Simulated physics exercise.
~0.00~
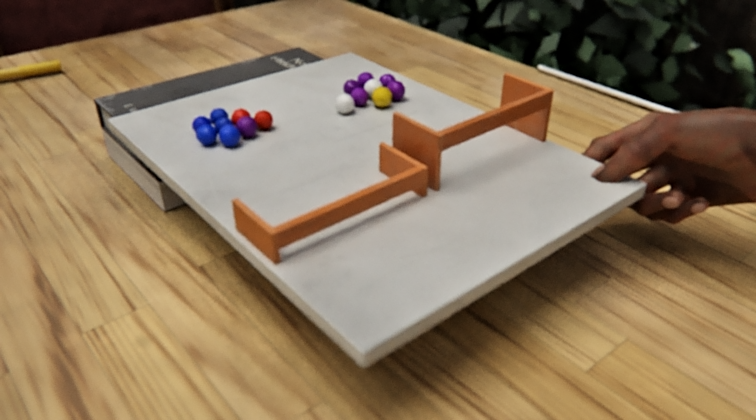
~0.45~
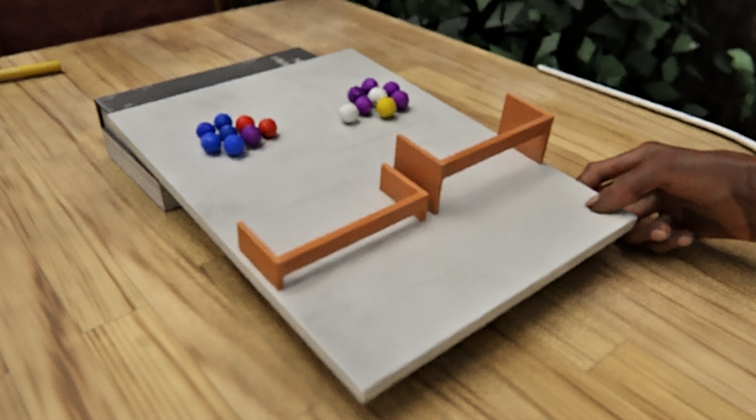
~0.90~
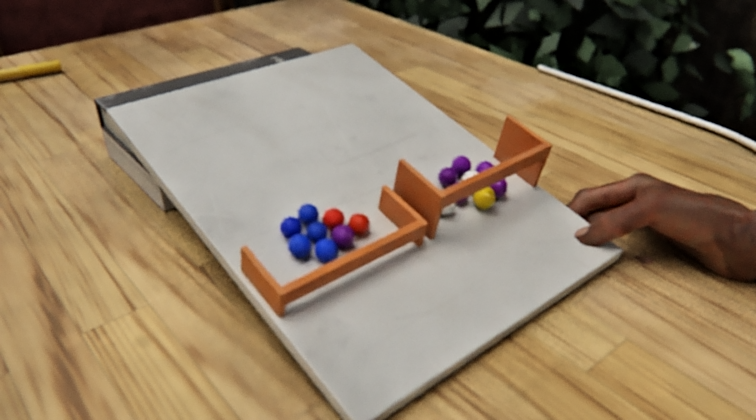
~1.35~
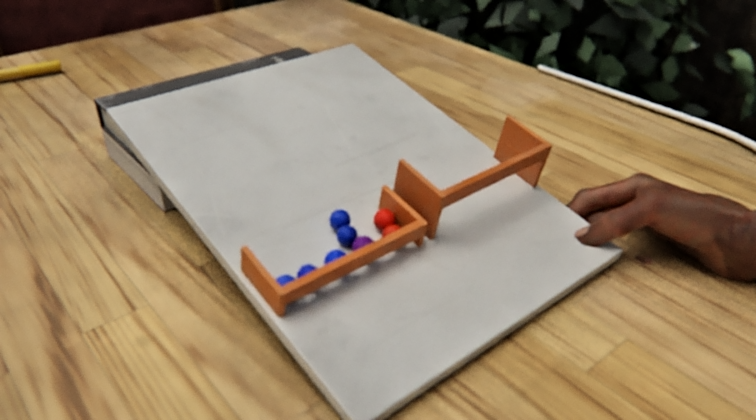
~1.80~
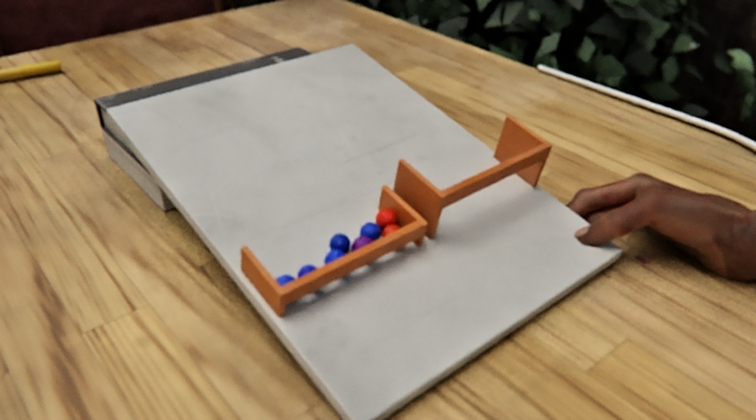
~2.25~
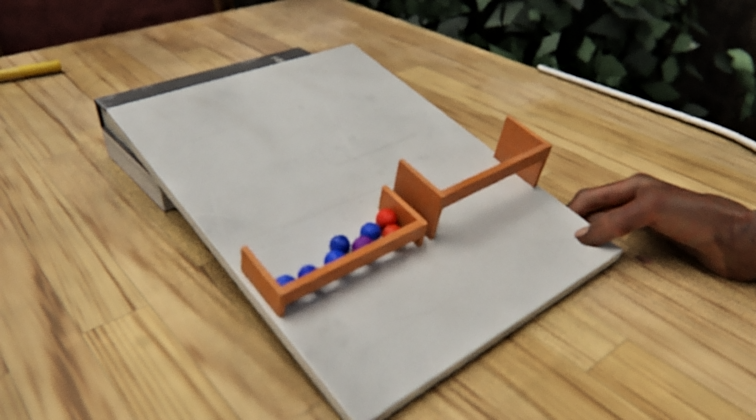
In the video, a hand lowers the near end of a pale board propped on books, and two clusters of coloured balls roll toward two orange gates. The blue, red and purple balls gather behind the left gate, while the purple, white and yellow ones pass the right gate and disappear from view.
